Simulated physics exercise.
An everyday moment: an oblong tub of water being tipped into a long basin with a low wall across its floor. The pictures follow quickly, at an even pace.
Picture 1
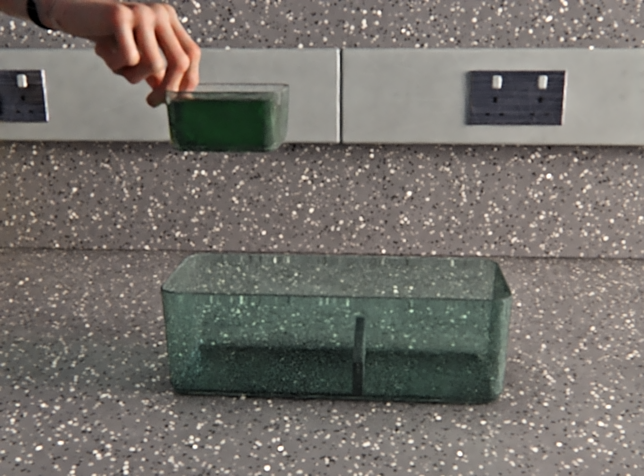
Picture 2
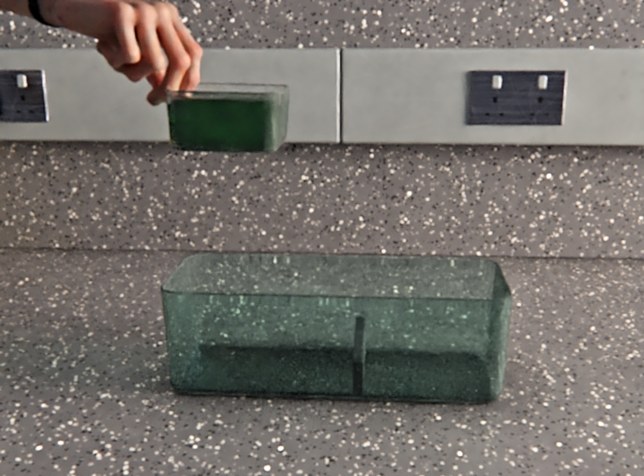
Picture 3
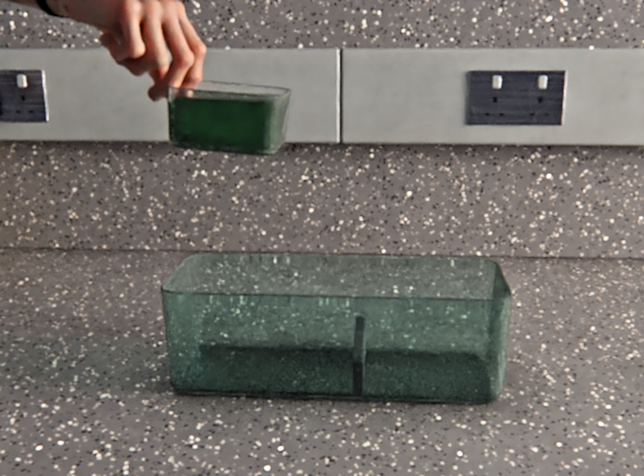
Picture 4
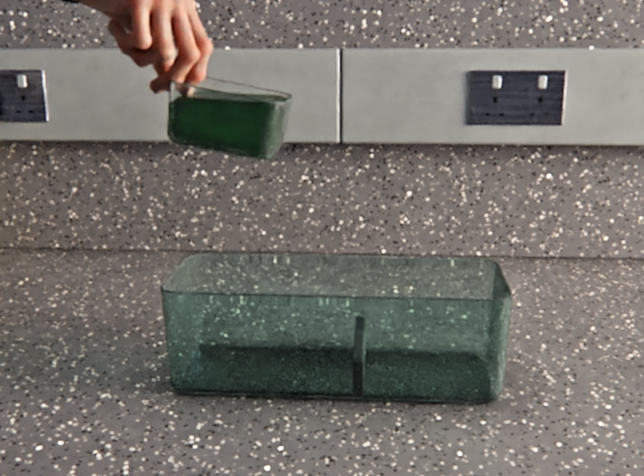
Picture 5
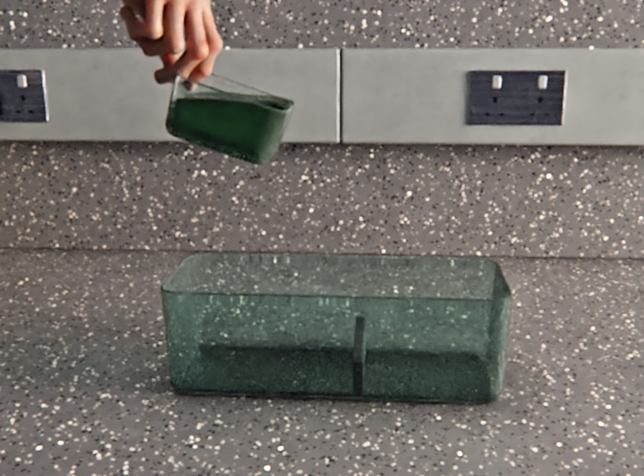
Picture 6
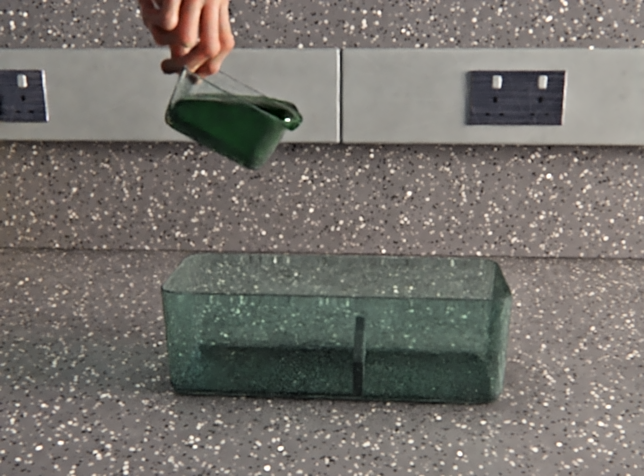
A hand reaching in from the upper left holds a small clear tub of dark green water above a speckled grey counter, seen from the front by a still camera. Below sits a long, see-through green basin with a low dark wall across its floor, and sockets line a pale strip behind. The hand shifts right and tilts the tub steadily rightward, until the water bulges over its lower right rim.
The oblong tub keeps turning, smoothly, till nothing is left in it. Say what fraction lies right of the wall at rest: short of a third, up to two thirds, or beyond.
In the end from a third to two thirds is right of the wall.
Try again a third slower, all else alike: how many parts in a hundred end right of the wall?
Roughly 55 in a hundred.
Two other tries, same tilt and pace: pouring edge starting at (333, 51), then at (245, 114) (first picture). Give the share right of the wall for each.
About 80 and 5 per cent.
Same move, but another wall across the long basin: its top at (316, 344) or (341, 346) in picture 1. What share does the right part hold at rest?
In turn 75 and 70 in a hundred.
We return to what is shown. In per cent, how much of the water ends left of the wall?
About 45 per cent.
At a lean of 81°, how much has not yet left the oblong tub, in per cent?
Some 25 per cent.
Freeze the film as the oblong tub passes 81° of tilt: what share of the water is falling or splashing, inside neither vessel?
Close to 45 per cent.
A moment on, the oblong tub is tipped on its side and 25 per cent is still to pour, 9 is left of the wall and 19 right of it.
Next, the oblong tub is tipped on its side and 6 per cent is still to pour, 32 is left of the wall and 53 right of it.
Then the oblong tub is tipped on its side and 1 per cent is still to pour, 42 is left of the wall and 54 right of it.
Later the oblong tub is tipped on its side and 0 per cent is still to pour, 44 is left of the wall and 54 right of it.
At rest 44 per cent lies left of the wall, 54 right of it and 2 outside.
